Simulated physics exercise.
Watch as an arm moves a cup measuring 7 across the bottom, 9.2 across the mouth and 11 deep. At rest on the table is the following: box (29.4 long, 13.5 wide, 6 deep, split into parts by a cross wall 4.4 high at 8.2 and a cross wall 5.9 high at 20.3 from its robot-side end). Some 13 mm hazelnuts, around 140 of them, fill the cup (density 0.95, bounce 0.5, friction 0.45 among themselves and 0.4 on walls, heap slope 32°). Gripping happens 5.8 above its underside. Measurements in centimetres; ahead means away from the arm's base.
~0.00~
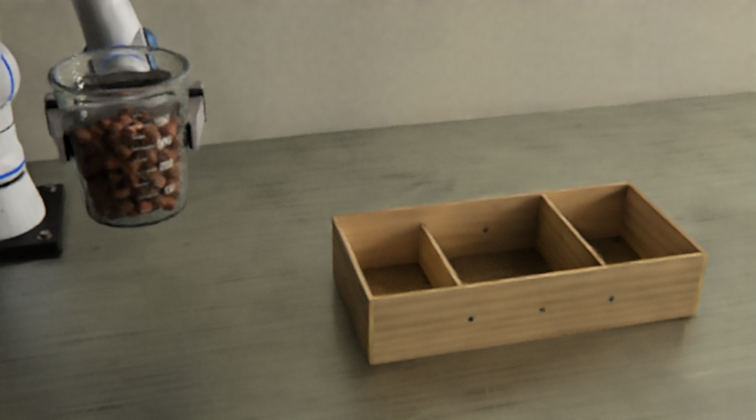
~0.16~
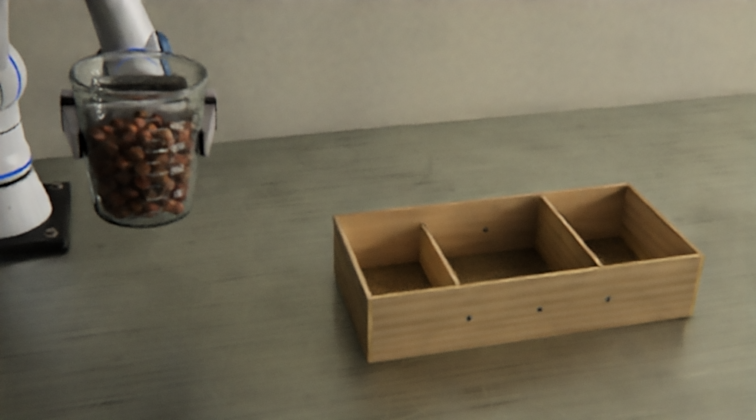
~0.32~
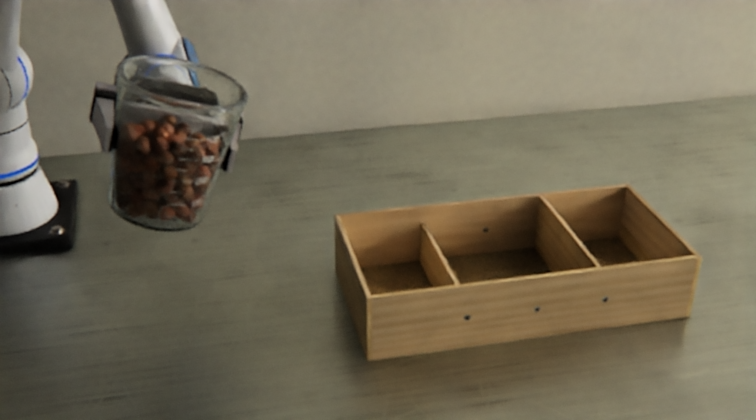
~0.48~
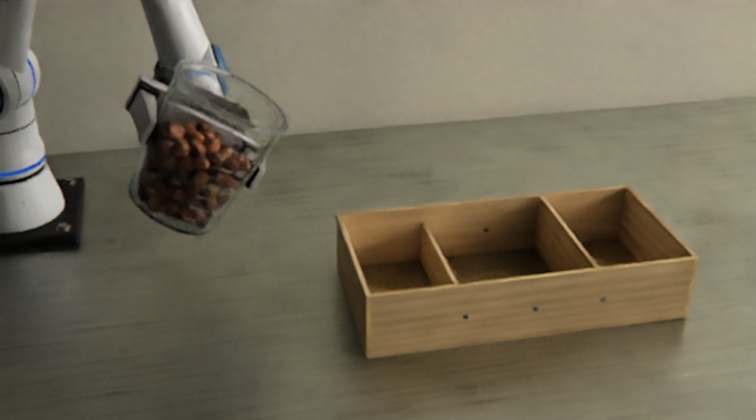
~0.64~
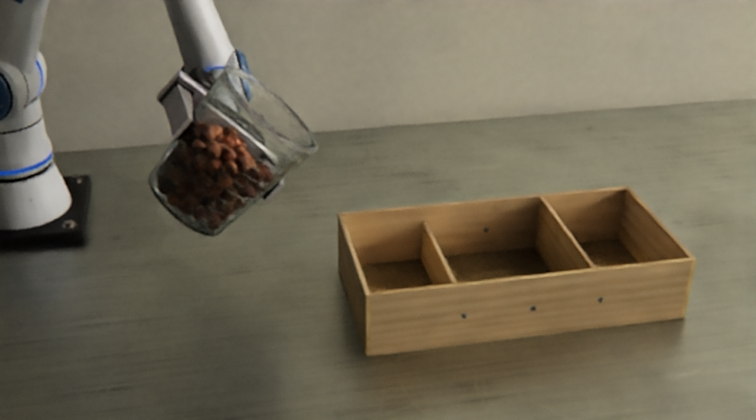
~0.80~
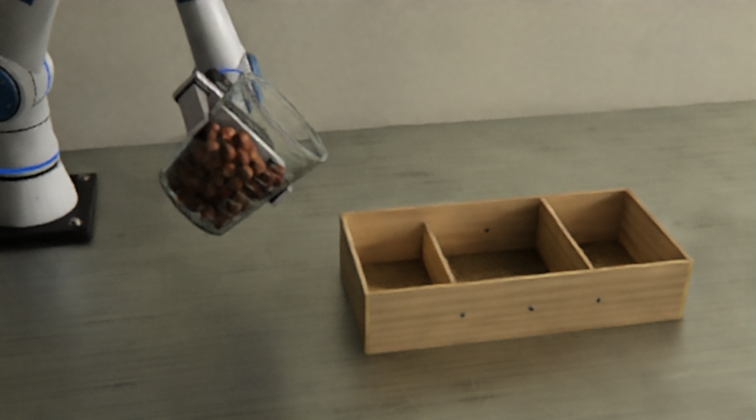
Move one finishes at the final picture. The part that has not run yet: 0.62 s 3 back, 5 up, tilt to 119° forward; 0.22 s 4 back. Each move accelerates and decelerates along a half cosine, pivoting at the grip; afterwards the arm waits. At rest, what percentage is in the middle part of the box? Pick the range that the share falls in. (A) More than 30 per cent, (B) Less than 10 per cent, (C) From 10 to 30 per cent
(B) Less than 10 per cent.
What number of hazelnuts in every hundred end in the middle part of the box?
The share comes to around 0 per cent.
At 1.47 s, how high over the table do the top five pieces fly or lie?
About 20 cm above the table.
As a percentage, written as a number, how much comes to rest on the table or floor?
I'd put it at roughly 100 per cent.
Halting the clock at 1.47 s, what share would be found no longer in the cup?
About 45 in a hundred parts are out.
By 1.14 s, tilted 88° forward, highest piece 22 above the table; 144 in the cup.
By 1.47 s, tilted 119° forward, highest piece 21 above the table; 79 in the cup, 28 on the table or floor, 37 in flight or on a rim.
By 1.84 s, tilted 119° forward, highest piece 3 above the table; 144 on the table or floor.
By 2.89 s, tilted 119° forward, highest piece 3 above the table; 144 on the table or floor.
Final count, 144 on the table or floor. That is 0 % in the middle part of the box.
